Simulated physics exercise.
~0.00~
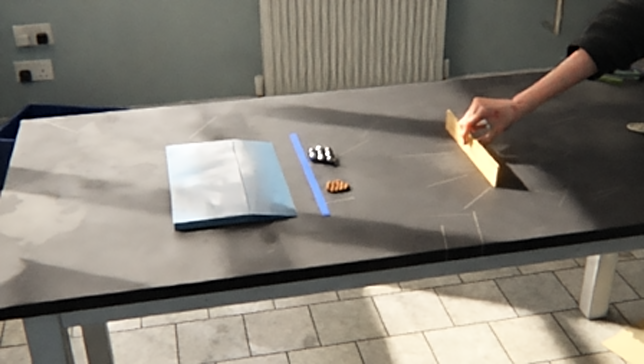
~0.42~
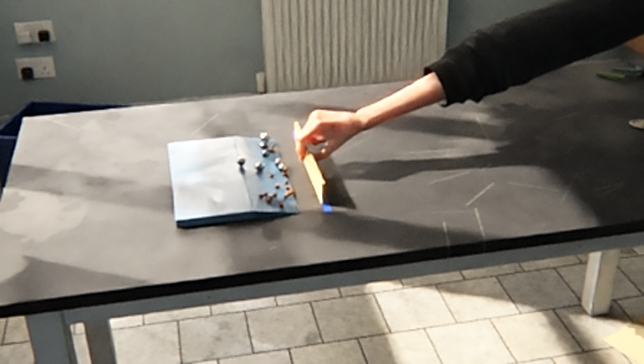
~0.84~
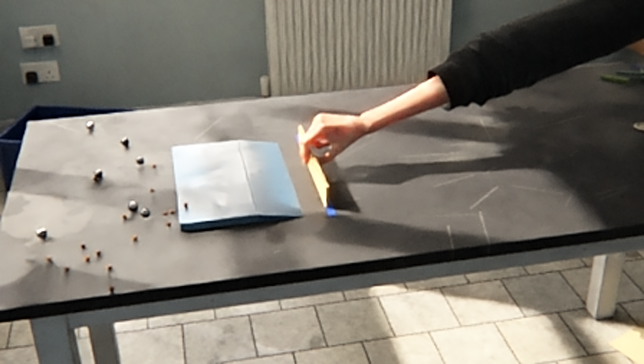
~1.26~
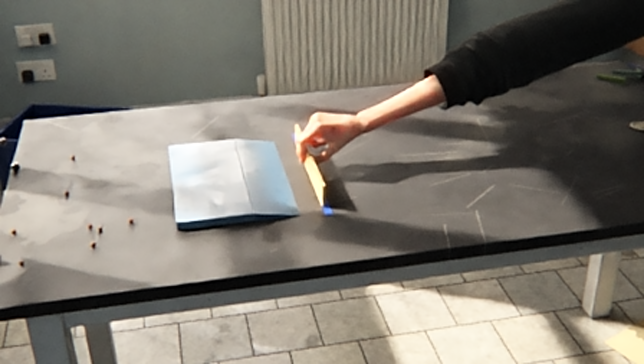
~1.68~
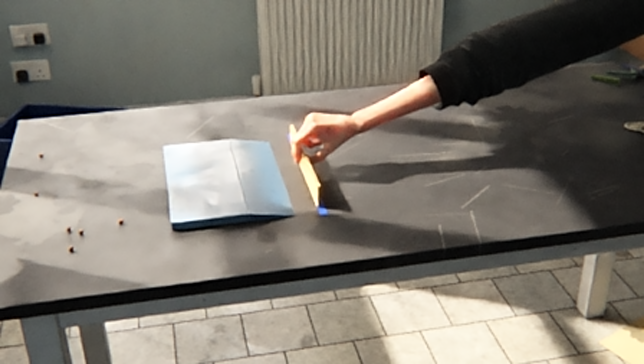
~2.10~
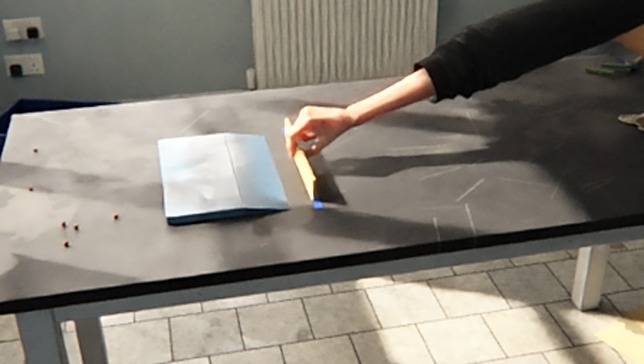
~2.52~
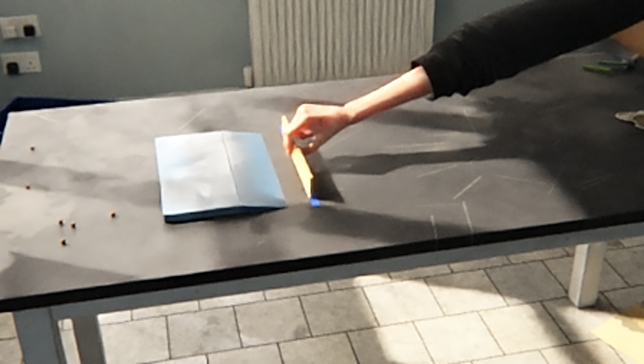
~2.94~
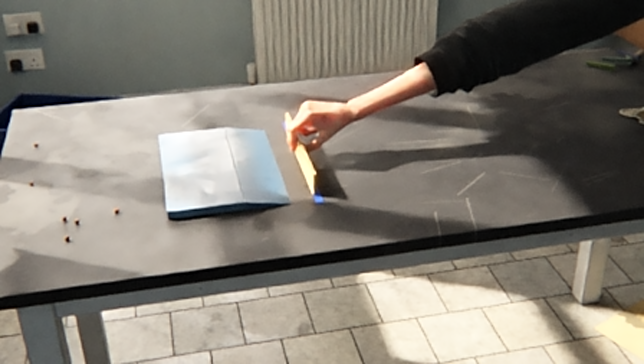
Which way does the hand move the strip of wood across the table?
The hand moves the strip of wood to the left, towards the ramp and slab.
